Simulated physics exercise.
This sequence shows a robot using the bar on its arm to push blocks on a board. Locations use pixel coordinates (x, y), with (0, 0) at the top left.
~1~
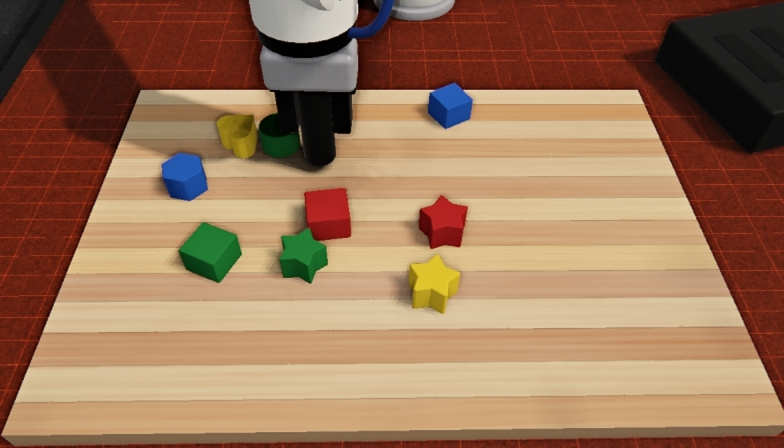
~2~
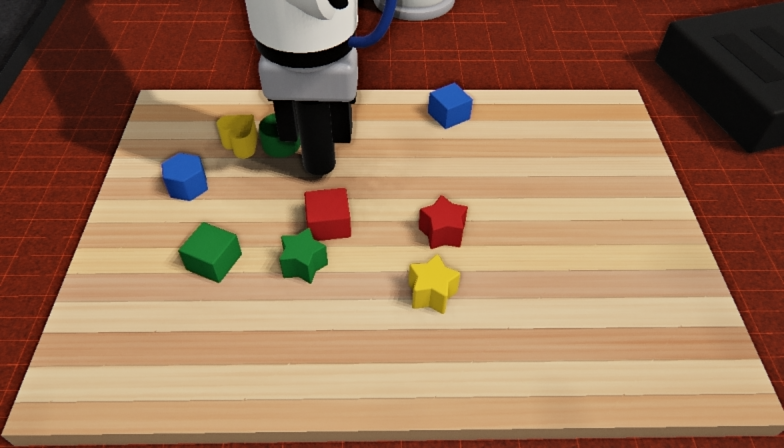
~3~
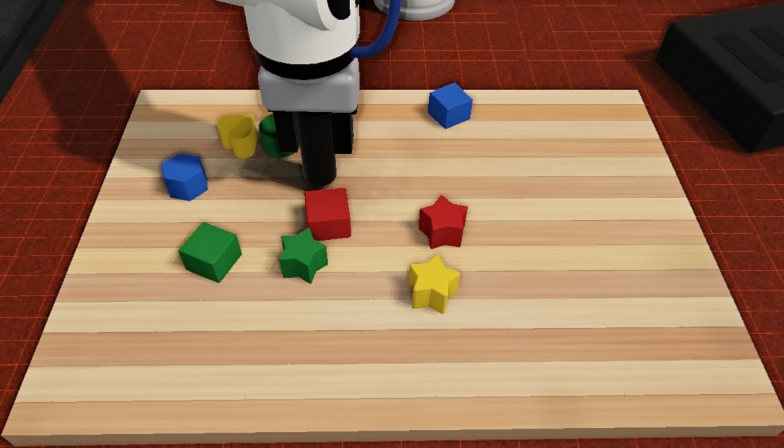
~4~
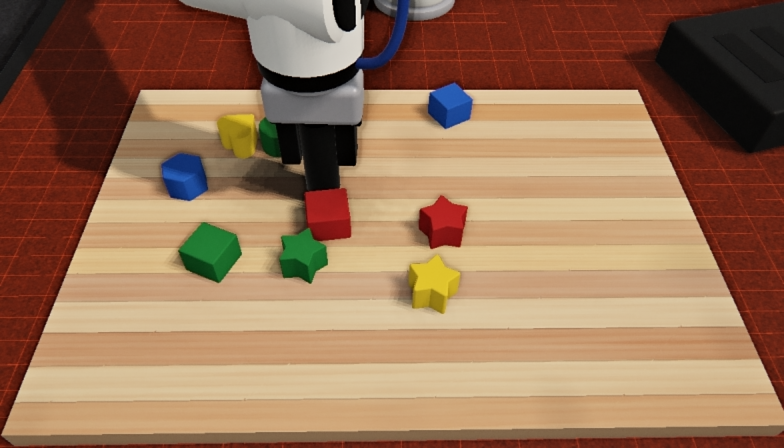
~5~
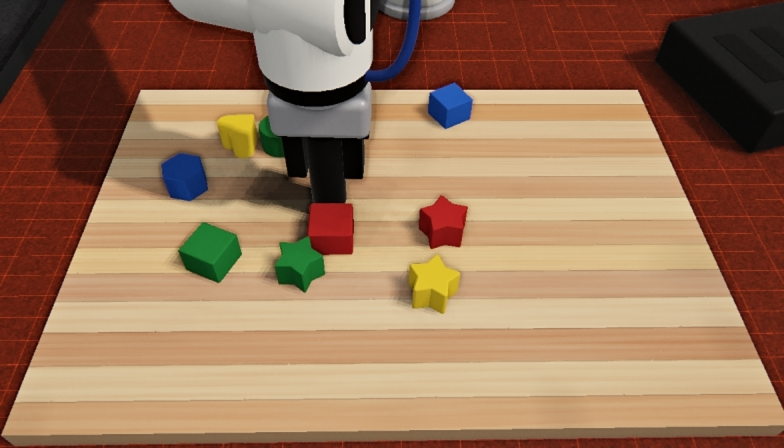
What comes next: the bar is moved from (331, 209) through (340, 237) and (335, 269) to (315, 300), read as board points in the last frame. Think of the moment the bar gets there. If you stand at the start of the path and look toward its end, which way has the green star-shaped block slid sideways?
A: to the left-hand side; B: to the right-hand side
My pick is B.
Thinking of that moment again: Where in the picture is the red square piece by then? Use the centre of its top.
My prediction: (331, 314).
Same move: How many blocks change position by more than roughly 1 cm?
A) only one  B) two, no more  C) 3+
I choose B.
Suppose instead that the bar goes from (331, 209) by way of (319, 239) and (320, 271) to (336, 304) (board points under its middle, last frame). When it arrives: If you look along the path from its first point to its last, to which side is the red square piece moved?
Shifts left.
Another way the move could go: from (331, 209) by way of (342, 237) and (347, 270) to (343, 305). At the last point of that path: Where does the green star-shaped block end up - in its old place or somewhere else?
Once the path is done, it is somewhere new.
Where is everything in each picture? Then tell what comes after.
Bar tip at (320, 157); block tops, green star-shaped block at (301, 246); red square piece at (327, 204); yellow star-shaped block at (434, 274), in the first picture.
Bar at (320, 166); blocks unchanged, in the second picture.
Bar at (321, 176); blocks unchanged, in the third picture.
Bar at (324, 188); blocks unchanged, in the fourth picture.
Bar at (330, 200); green star-shaped block at (297, 254); red square piece at (330, 218); yellow star-shaped block at (434, 274), in the fifth picture.
The first path, step by step. One third of the way, bar at (339, 230); green star-shaped block at (284, 276), turned 40° clockwise; red square piece at (335, 251), turned 15° clockwise.
Two thirds of the way, bar at (334, 261); green star-shaped block at (281, 283), turned 65° clockwise; red square piece at (335, 285).
At the end, bar at (313, 292); green star-shaped block at (273, 287), turned 95° clockwise; red square piece at (331, 314), turned 35° anticlockwise; yellow star-shaped block in place.
